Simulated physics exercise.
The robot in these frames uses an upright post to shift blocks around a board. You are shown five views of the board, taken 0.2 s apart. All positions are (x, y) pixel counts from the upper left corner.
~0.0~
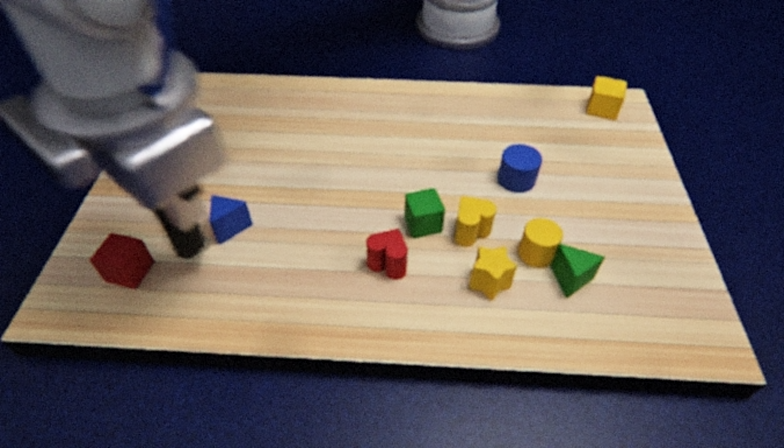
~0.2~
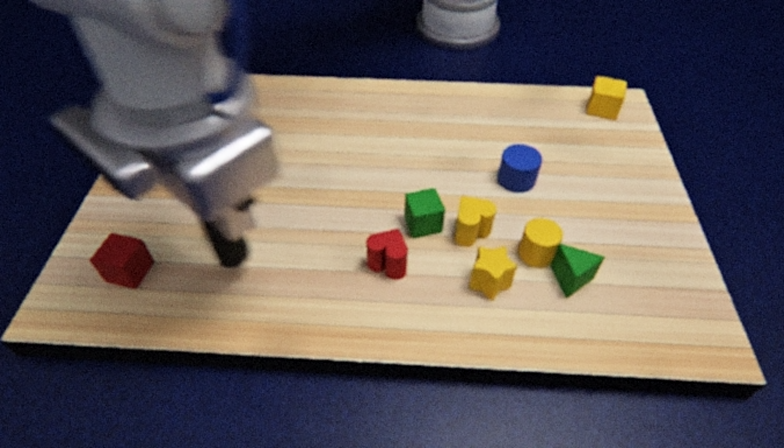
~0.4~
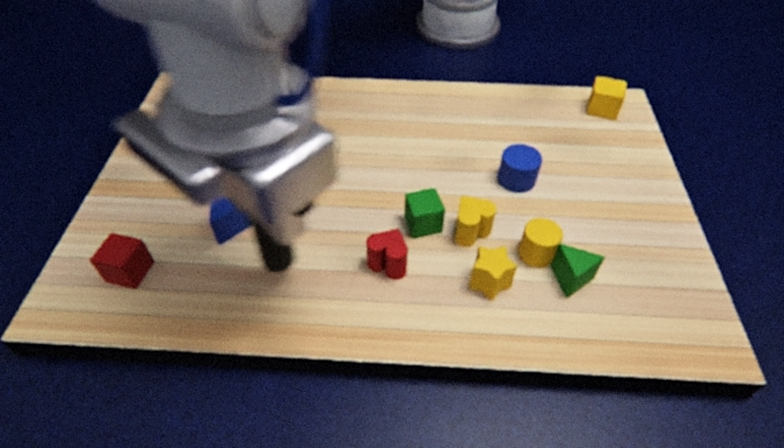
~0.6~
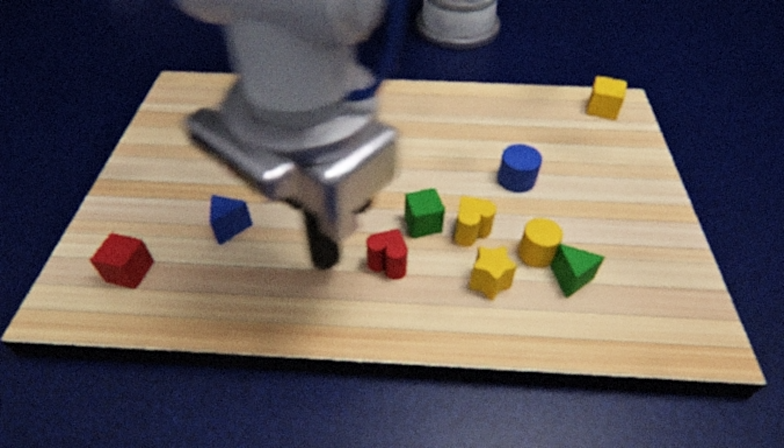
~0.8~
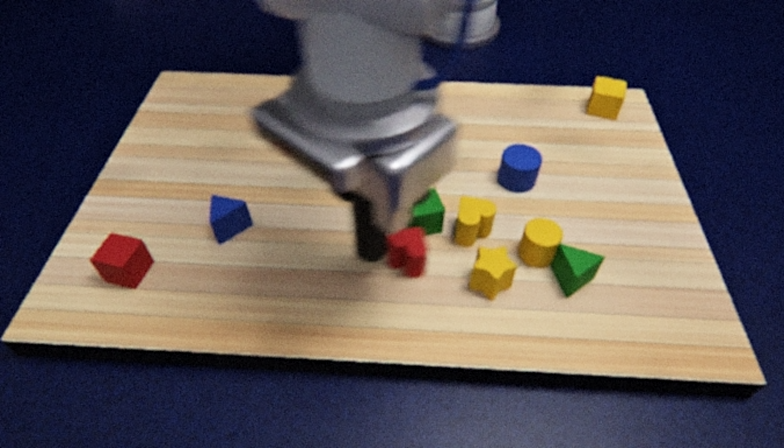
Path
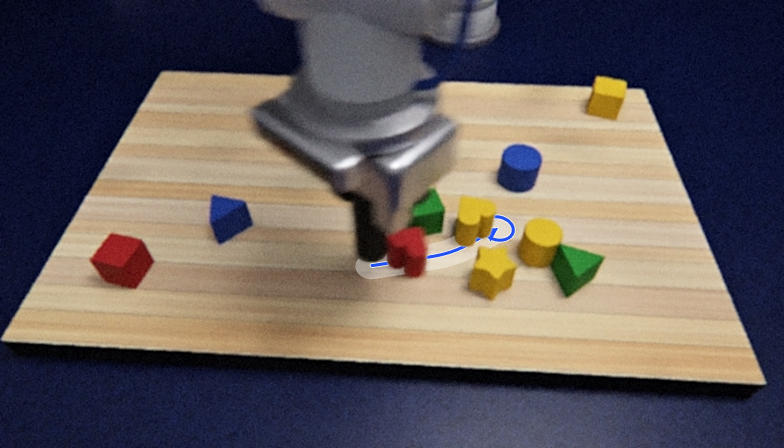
The clip opens with a robot arm's dark post between a red cube and a blue triangular block on a wooden board scattered with colorful blocks. The arm sweeps right across the board, passing the blue block, then nudges the red heart slightly right, near the green cube.
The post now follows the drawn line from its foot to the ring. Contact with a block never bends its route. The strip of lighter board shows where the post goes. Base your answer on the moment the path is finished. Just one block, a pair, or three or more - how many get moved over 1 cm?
Expect three or more.
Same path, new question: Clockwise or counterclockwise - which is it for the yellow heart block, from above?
Looking down, my answer is that the yellow heart block rotates anticlockwise.
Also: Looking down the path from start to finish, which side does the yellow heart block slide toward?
Shifts left.
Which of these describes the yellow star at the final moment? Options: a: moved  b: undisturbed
The answer is a.
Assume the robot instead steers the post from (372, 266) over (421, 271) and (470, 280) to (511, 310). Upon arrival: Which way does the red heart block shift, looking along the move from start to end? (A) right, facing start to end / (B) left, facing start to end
That would be B.
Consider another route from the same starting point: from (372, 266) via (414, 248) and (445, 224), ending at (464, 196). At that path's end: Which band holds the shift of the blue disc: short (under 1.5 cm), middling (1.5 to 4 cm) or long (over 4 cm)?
Ends under 1.5 cm away.
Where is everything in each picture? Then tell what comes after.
The first picture shows tip of the post (191, 246), middles of tops, red heart block (389, 242), yellow heart block (475, 209), yellow star (495, 260), yellow disc (544, 231).
The second picture shows post (233, 255), nothing pushed.
The third picture shows post (279, 259), nothing pushed.
The fourth picture shows post (326, 257), nothing pushed.
The fifth picture shows post (371, 249), red heart block (409, 240), yellow heart block (475, 209), yellow star (495, 260), yellow disc (544, 231).
The line goes from (372, 266) through (419, 259) and (462, 247) to (498, 228).
On the path given first. One third of the way, post (421, 242); red heart block (459, 238), turned 20° clockwise.
Two thirds of the way, post (467, 230); red heart block (499, 237), turned 65° clockwise; yellow heart block (485, 201), turned 15° anticlockwise; yellow star (512, 265), turned 45° clockwise.
At the end, post (502, 212); red heart block (510, 231), turned 125° clockwise; yellow heart block (502, 181), turned 65° anticlockwise; yellow star (513, 265), turned 45° clockwise; yellow disc (548, 232).
